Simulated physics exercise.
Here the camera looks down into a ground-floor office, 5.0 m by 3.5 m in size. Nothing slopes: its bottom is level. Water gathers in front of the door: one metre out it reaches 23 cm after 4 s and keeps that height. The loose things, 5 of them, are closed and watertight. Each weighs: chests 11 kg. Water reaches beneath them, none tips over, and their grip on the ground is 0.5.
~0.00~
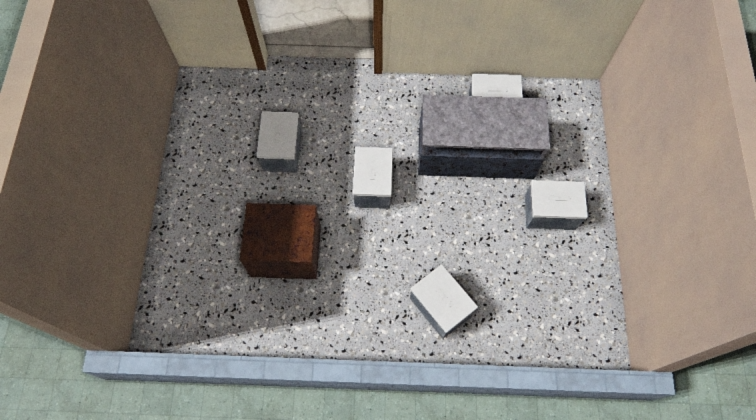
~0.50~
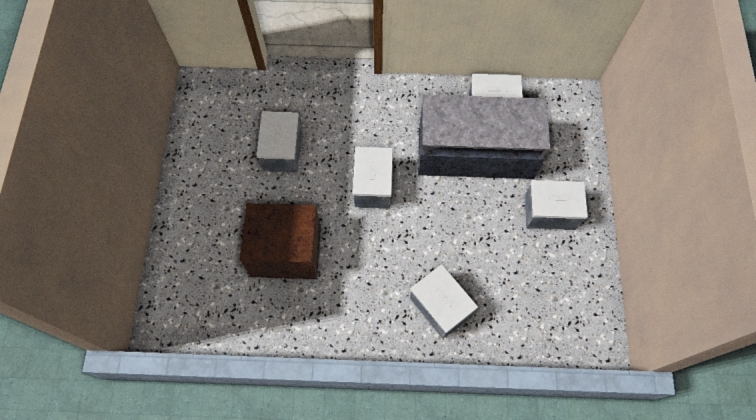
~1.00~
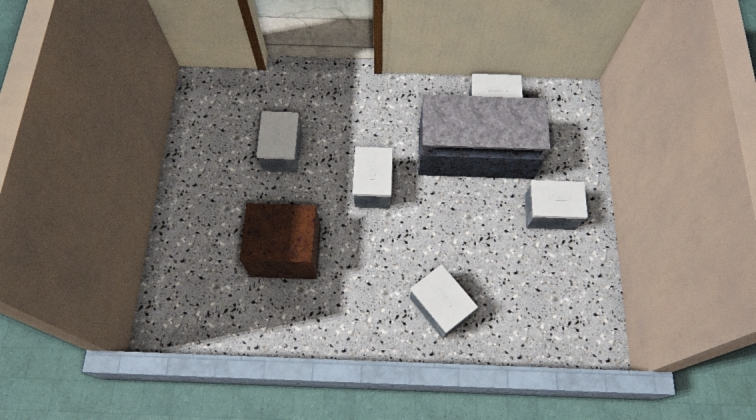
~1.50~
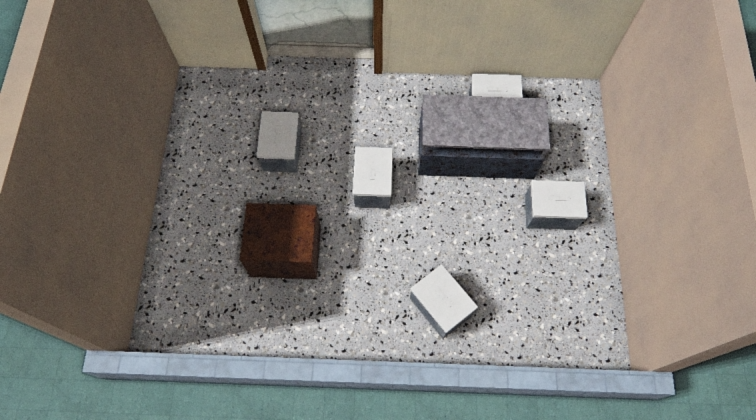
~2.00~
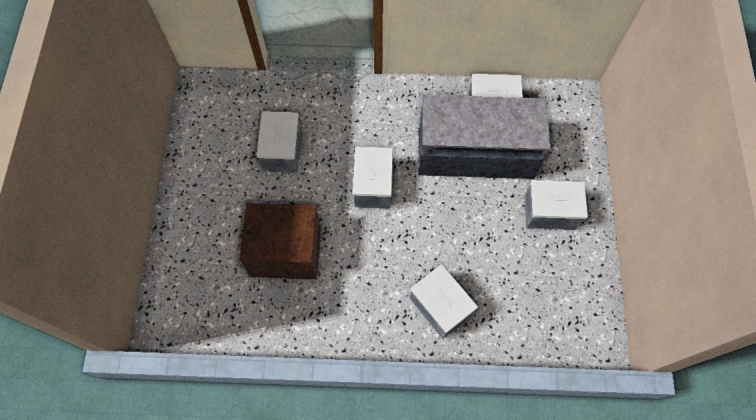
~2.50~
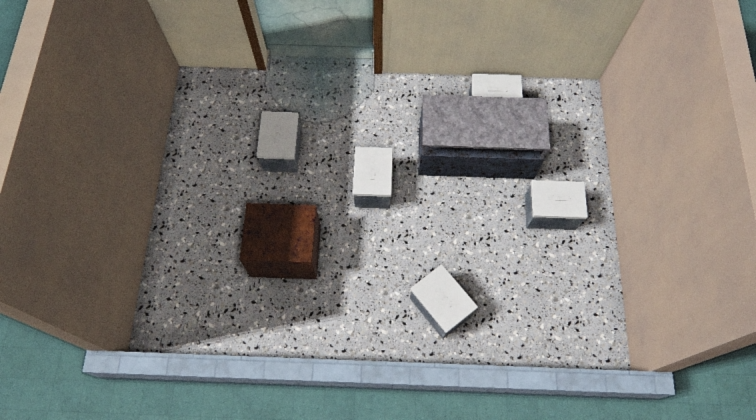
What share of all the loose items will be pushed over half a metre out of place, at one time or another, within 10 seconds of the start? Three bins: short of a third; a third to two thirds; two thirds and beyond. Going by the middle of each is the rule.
Bin: A third to two thirds.
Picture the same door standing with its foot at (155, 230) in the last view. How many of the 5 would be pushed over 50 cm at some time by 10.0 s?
That gives 4 of them.
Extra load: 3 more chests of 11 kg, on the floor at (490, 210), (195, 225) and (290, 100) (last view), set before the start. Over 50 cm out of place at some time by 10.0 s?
So, in the order asked, it's not far enough, too far and too far.
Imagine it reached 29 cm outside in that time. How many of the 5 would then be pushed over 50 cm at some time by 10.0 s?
Then 3 of them.
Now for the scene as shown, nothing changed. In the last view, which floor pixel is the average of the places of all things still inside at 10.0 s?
Close to pixel (493, 208).
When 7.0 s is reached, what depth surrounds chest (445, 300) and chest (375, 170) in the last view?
Around 5 cm and 5 cm.
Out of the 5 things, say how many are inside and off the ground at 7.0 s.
At that moment it comes to 1.
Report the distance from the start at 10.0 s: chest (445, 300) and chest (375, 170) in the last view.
The first is 150 cm from its start, the second 140 cm.
After 3.5 s 0 of 5 are over 50 cm from their spots; 0 afloat.
After 4.5 s 1 of 5 are over 50 cm from their spots; 0 afloat.
After 7.0 s 3 of 5 are over 50 cm from their spots; 1 afloat.
After 10.0 s 3 of 5 are over 50 cm from their spots, and 3 have been at some point; 2 afloat.
